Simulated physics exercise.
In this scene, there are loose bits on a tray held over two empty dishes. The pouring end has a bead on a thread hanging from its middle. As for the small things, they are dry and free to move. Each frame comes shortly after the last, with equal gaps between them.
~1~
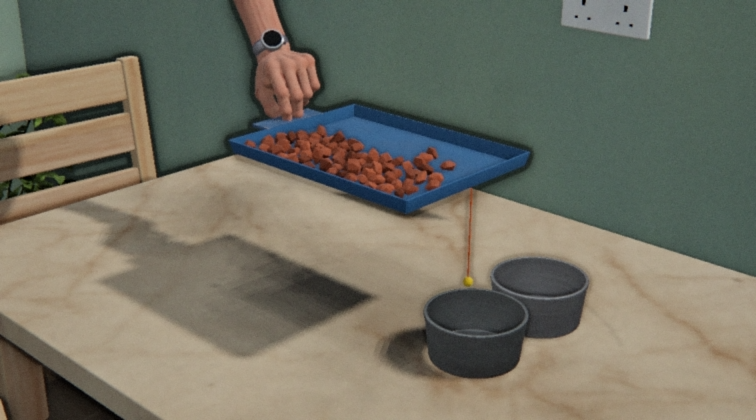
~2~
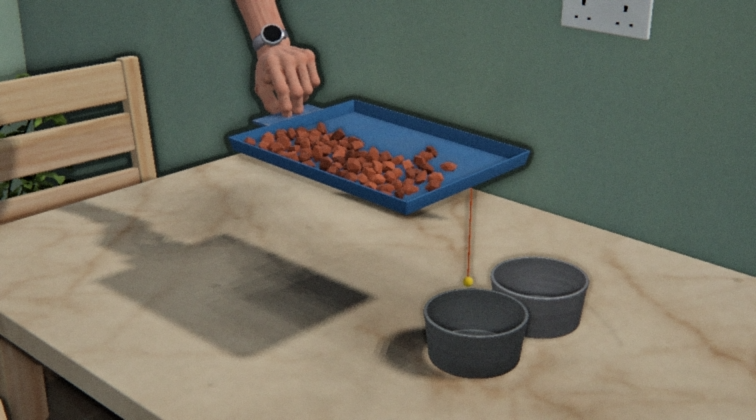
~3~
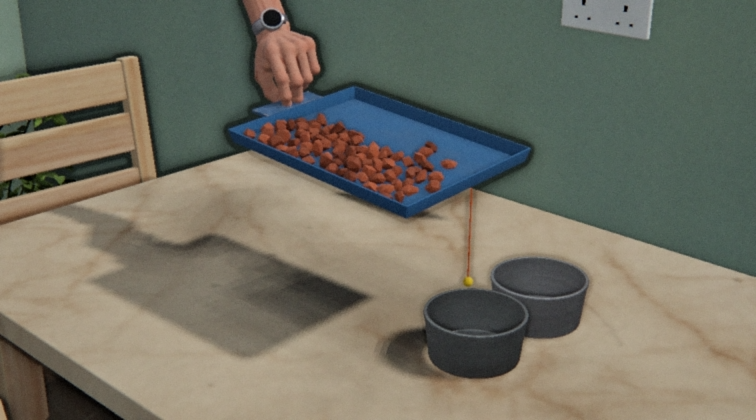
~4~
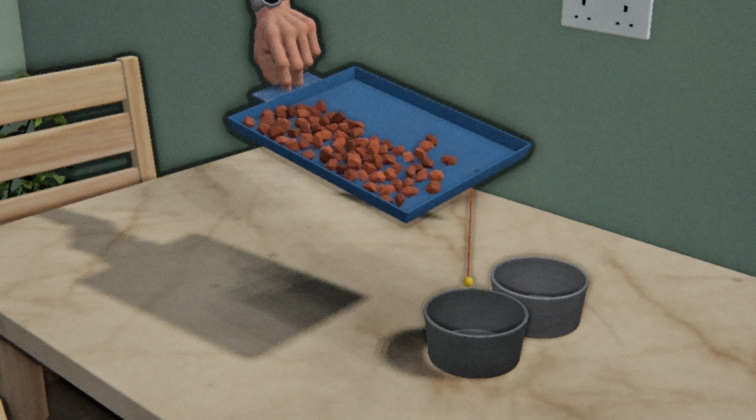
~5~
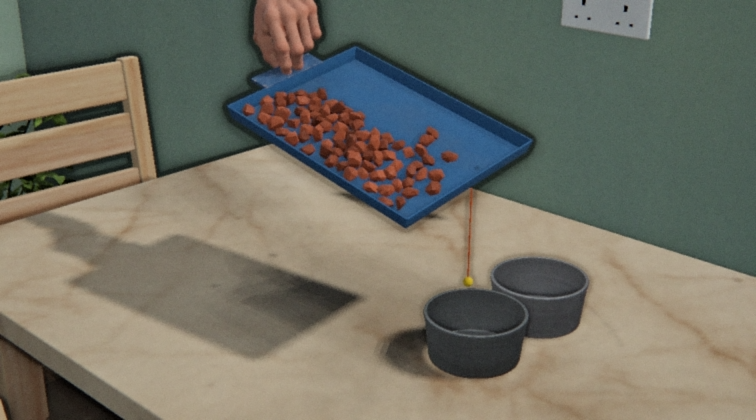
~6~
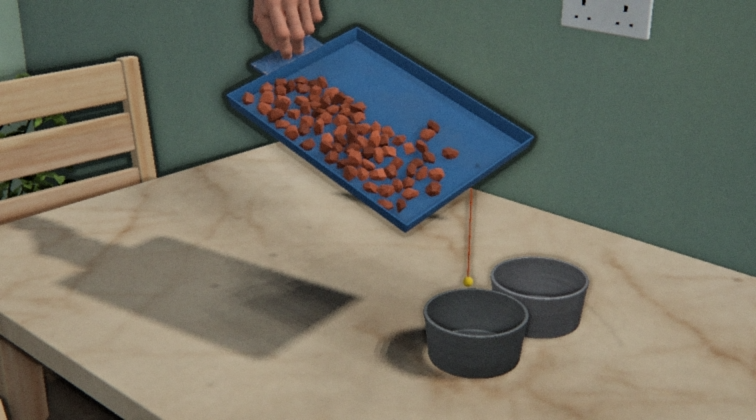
At a marble-topped table, a hand held a blue tray of reddish-brown bits above two dark grey dishes, then raised the handle end steadily, tilting the tray toward its near edge while the bits barely shifted.
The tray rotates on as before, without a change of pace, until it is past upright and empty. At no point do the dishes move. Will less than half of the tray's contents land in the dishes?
Yes, most of the load is lost.
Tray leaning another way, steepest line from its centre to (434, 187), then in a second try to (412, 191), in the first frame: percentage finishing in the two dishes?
Lab note: Try 1 = 30 %, try 2 = 20 %.
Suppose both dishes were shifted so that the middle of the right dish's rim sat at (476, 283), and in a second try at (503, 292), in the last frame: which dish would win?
The one at left, then the one at left.
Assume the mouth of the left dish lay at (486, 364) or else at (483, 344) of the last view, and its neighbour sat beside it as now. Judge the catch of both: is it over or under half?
The first place gets a lesser share, the second a lesser share.
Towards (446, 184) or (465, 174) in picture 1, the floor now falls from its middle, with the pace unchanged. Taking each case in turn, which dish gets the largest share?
Leftward dish at the first place, Rightward dish at the second.
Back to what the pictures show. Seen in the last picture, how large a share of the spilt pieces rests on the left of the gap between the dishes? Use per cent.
90 in a hundred, roughly.
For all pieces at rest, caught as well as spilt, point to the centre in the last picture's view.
(411, 375).
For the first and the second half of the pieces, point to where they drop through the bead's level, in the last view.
For the early half I get (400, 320), and for the late half (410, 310).
Shortly afterwards, tray tipped steeply; all but a few on the tray; only a few in the air.
Next, tray tipped past a quarter turn; only a few on the tray; a little in the left dish; the bulk outside both; only a few in the air.
Some moments later, tray tipped past a quarter turn; a little in the left dish; the bulk outside both.
In the end, tray tipped past a quarter turn; a little in the left dish; none at all in the right dish; the bulk outside both.
